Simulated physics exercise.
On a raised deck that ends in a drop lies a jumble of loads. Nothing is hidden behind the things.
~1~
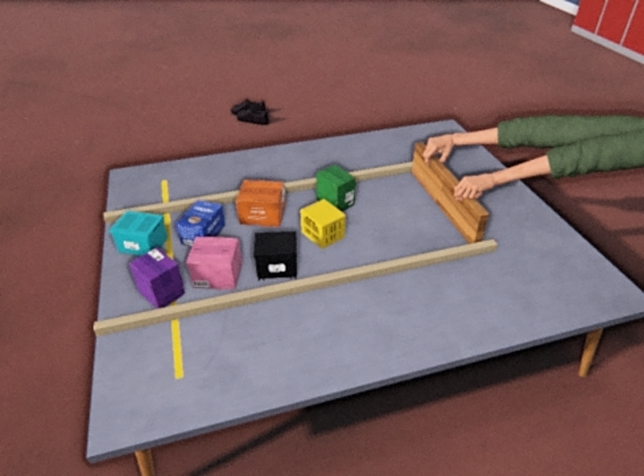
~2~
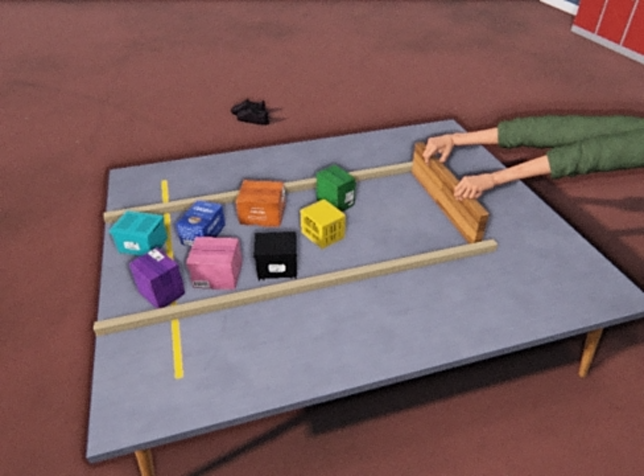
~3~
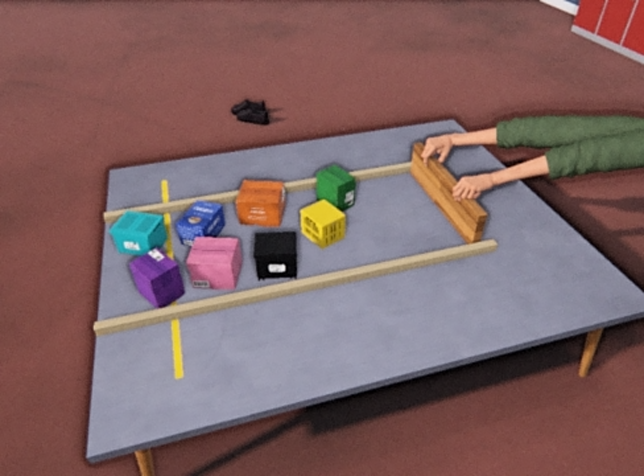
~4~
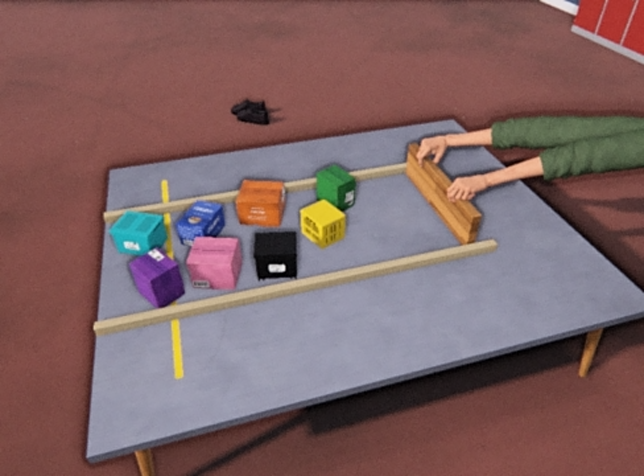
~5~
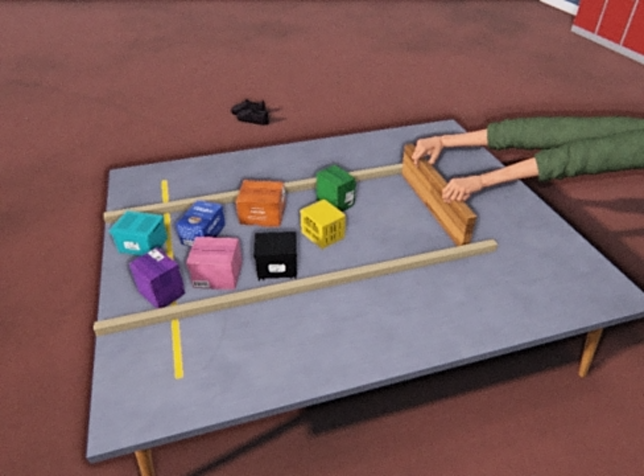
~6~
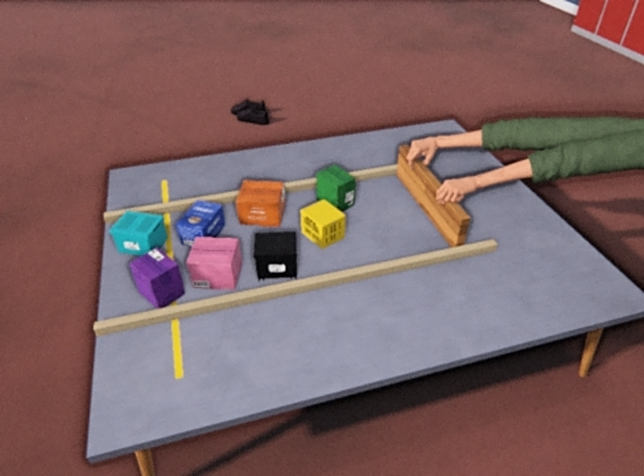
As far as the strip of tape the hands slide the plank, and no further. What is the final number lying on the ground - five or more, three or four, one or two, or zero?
The edge claims three or four.
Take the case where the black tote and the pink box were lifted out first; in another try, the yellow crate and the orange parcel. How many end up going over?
That gives 2 in the first case, then 2 in the second.
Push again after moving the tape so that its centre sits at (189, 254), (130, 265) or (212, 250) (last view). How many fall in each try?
Down on the ground: 3, 5 and 1.
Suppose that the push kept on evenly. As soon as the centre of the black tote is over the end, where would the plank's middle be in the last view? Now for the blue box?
Near (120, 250), then near (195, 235).
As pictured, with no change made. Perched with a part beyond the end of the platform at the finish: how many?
Things overhanging at the end: 2.
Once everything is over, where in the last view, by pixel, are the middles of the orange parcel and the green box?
They end up close to (114, 230) and (151, 218).
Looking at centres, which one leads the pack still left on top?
The pink box.
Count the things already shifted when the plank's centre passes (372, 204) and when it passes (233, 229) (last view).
The count reaches 0 first and 8 second.
A little later, none off yet; turquoise tote at rest near (141, 235); purple box at rest near (158, 279); blue box at rest near (202, 225).
When it is over, the number that fall off is three or four; down, blue box, purple box and turquoise tote.
